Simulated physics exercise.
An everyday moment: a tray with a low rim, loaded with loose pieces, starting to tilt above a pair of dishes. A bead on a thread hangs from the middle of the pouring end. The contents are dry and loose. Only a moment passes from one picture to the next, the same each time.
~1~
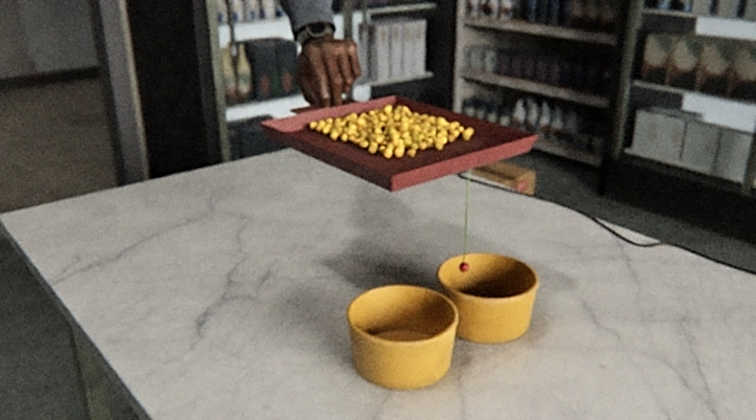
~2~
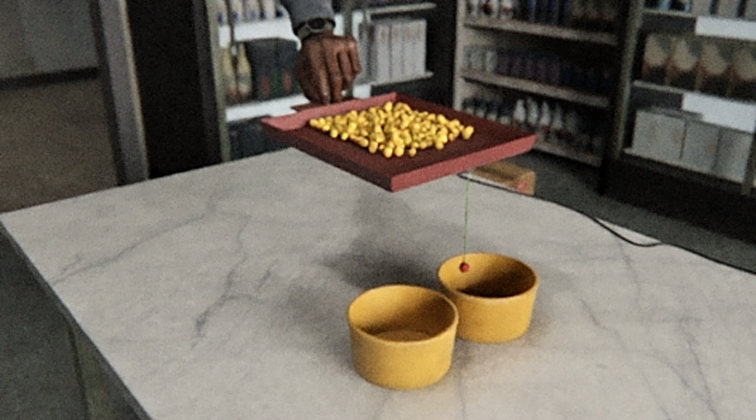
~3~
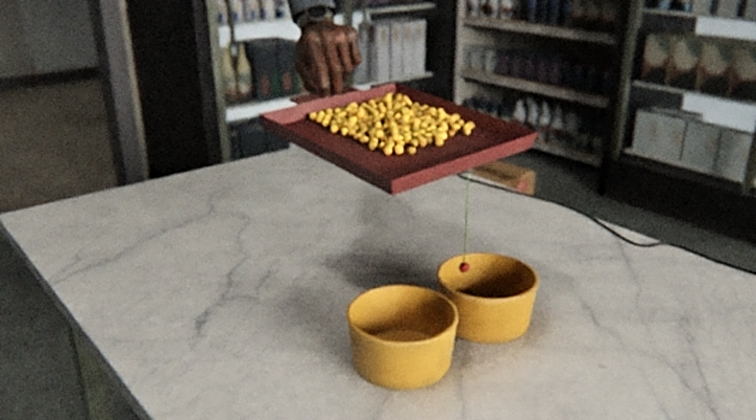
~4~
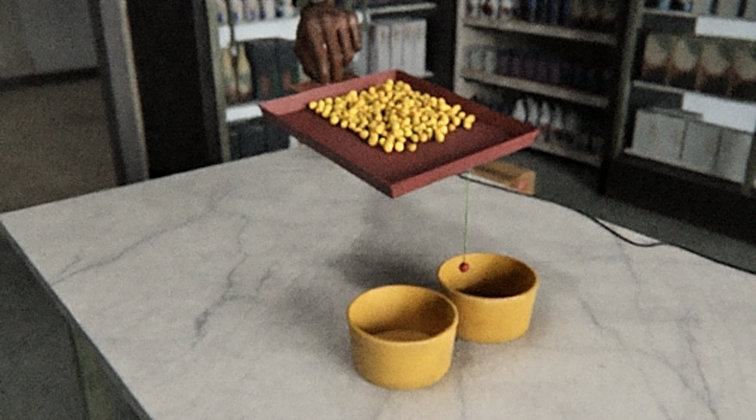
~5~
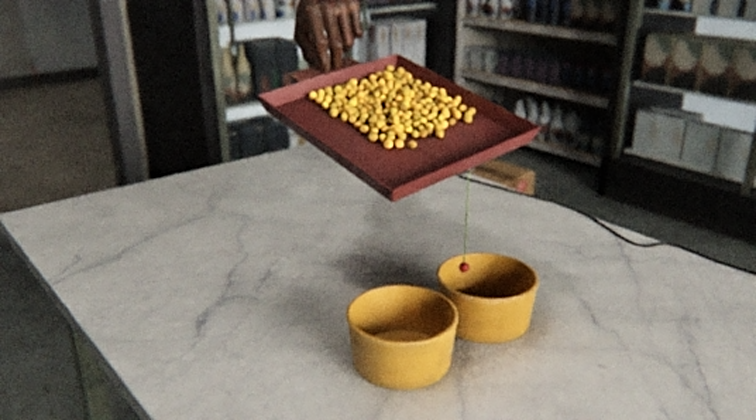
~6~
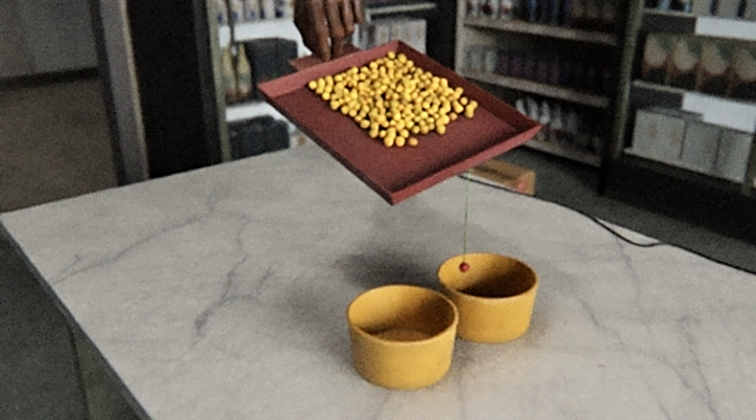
A red tray of yellow corn balls tilts gradually toward its front left corner above two dishes.
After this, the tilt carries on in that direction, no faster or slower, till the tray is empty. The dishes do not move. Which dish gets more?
More goes to the left dish.
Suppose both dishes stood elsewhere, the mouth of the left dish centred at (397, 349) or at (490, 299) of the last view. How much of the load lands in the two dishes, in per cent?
About 40 and 20 per cent.
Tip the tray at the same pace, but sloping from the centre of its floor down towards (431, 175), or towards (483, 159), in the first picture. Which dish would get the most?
At the first place the dish on the left, at the second the right one.
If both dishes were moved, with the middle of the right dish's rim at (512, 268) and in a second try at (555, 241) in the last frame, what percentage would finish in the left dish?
First some 80, then 0 per cent.
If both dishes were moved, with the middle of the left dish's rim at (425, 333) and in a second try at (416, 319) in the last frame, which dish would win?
At the first place the left dish, at the second left.
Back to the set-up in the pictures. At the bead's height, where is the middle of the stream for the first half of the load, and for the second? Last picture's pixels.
First near (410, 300), later near (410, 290).
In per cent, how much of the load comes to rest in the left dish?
Some 90 per cent.
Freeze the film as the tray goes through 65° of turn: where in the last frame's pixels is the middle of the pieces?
Close to (413, 173).
Soon, tray tipped steeply; most on the tray; a small part in the left dish; a stray few outside both; a small part in the air.
A while on, tray tipped past a quarter turn; a small part on the tray; about two thirds in the left dish; a small part outside both; a small part in the air.
Towards the end, tray tipped past a quarter turn; most in the left dish; a stray few in the right dish; a small part outside both.
Finally, tray tipped past a quarter turn; most in the left dish; a stray few in the right dish; a small part outside both.
